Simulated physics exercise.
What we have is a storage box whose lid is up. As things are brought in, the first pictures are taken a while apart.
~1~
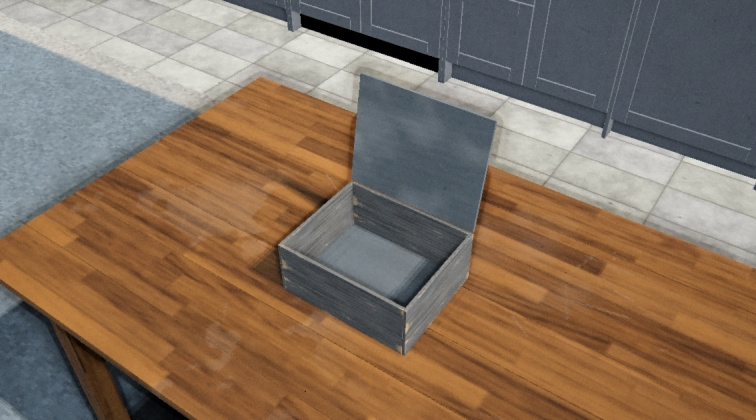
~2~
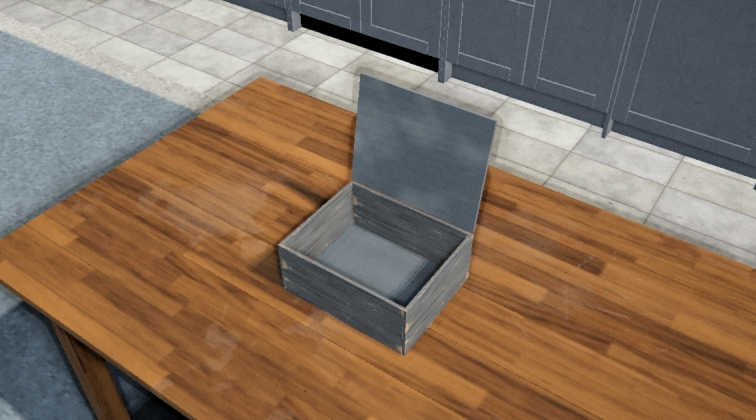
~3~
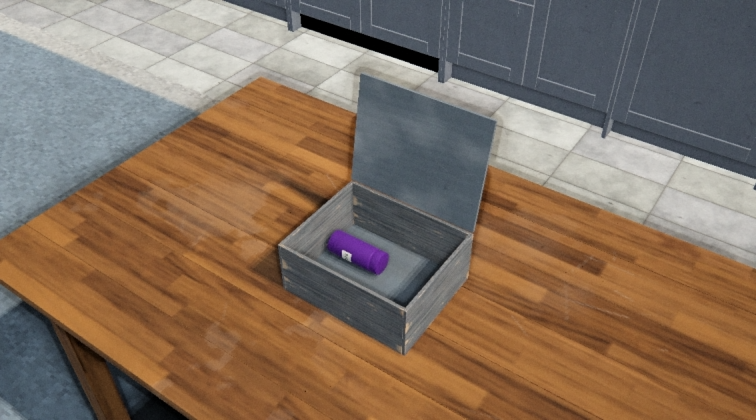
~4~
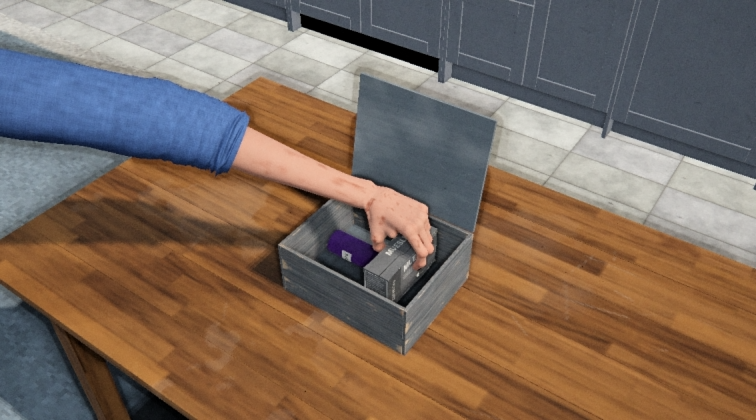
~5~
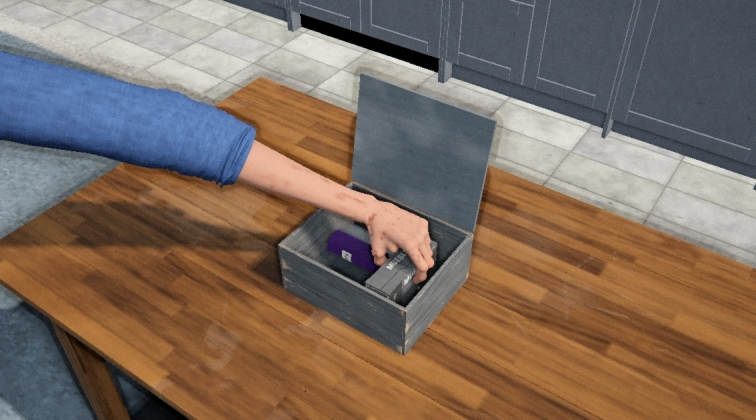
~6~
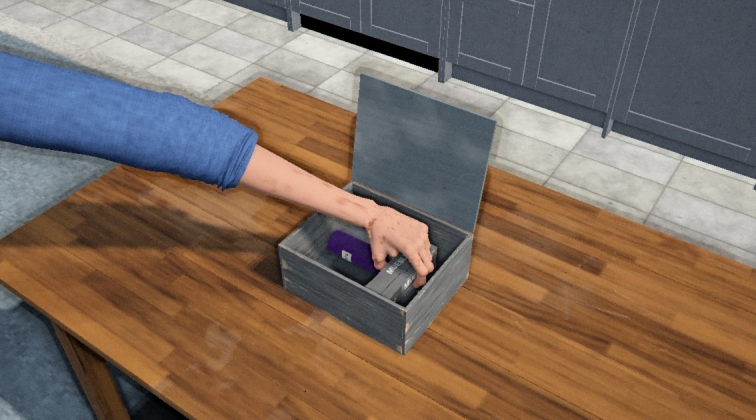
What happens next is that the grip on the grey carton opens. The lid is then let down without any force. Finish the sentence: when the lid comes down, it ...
... shuts properly.
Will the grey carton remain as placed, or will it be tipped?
At the finish the grey carton holds its orientation.
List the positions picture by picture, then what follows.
The last thing is not in view yet, in the first picture.
The last thing is not in view yet, in the second picture.
The last thing is not in view yet; purple shaker (358, 252), in the third picture.
Still above its spot; grey carton (401, 265); purple shaker (358, 252), in the fourth picture.
Still above its spot; grey carton (402, 278); purple shaker (358, 252), in the fifth picture.
In place under the hand; grey carton (402, 282); purple shaker (358, 252), in the sixth picture.
Then, 1.40 s after the last picture, lid 70° above the rim.
Then, 1.90 s after the last picture, lid 33° above the rim.
At rest, lid shut; both in place. Seen from the same camera at the end, grey carton near (402, 282).
